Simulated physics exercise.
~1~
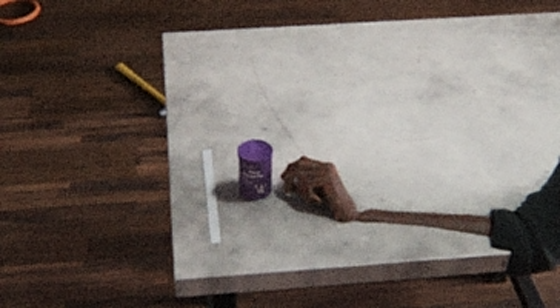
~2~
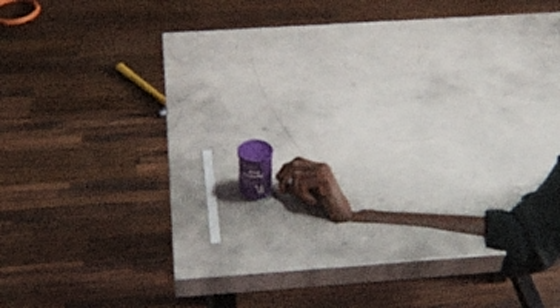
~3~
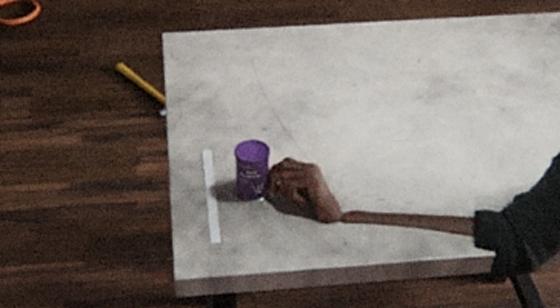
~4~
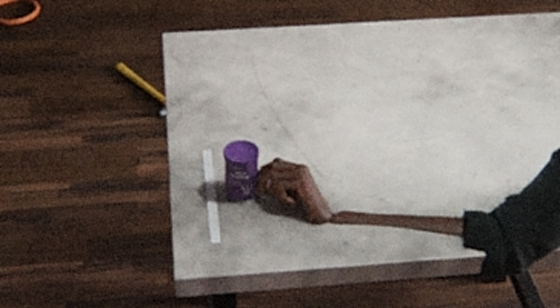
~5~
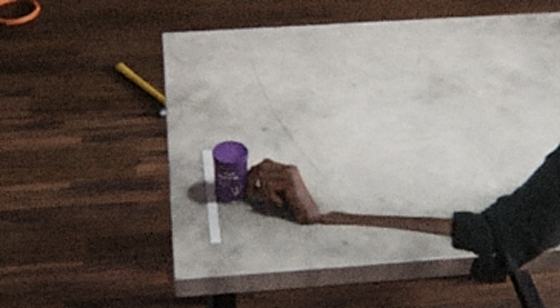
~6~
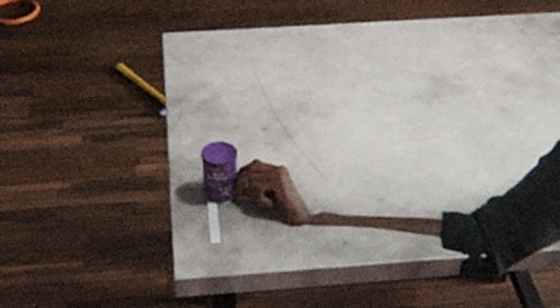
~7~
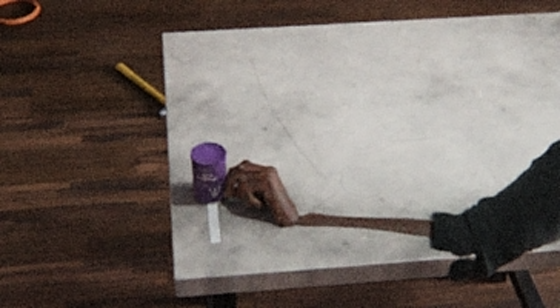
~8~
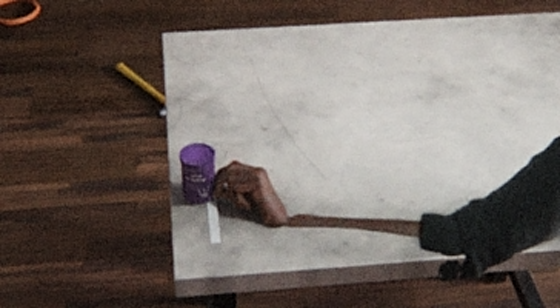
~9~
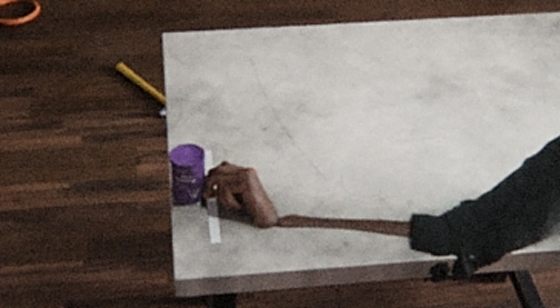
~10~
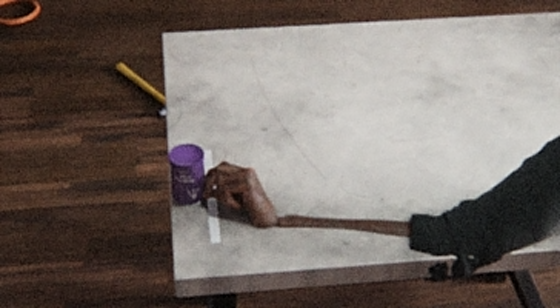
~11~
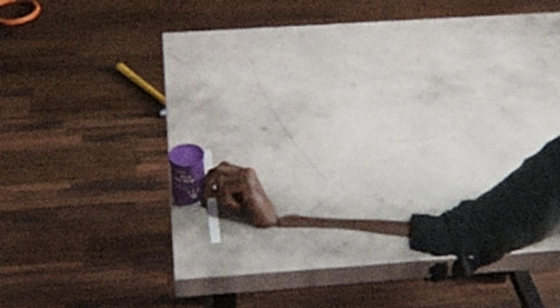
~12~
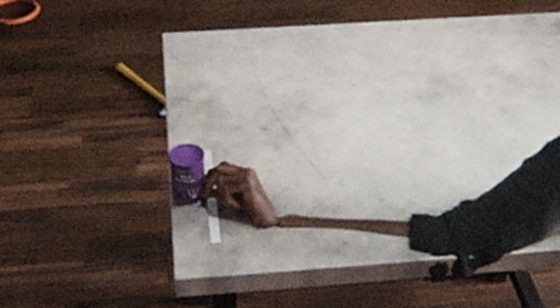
A hand reached across a pale tabletop and steadily pushed an upright purple tin to the left, past a white strip of tape, until it stopped at the table's left edge, still standing with the hand beside it.
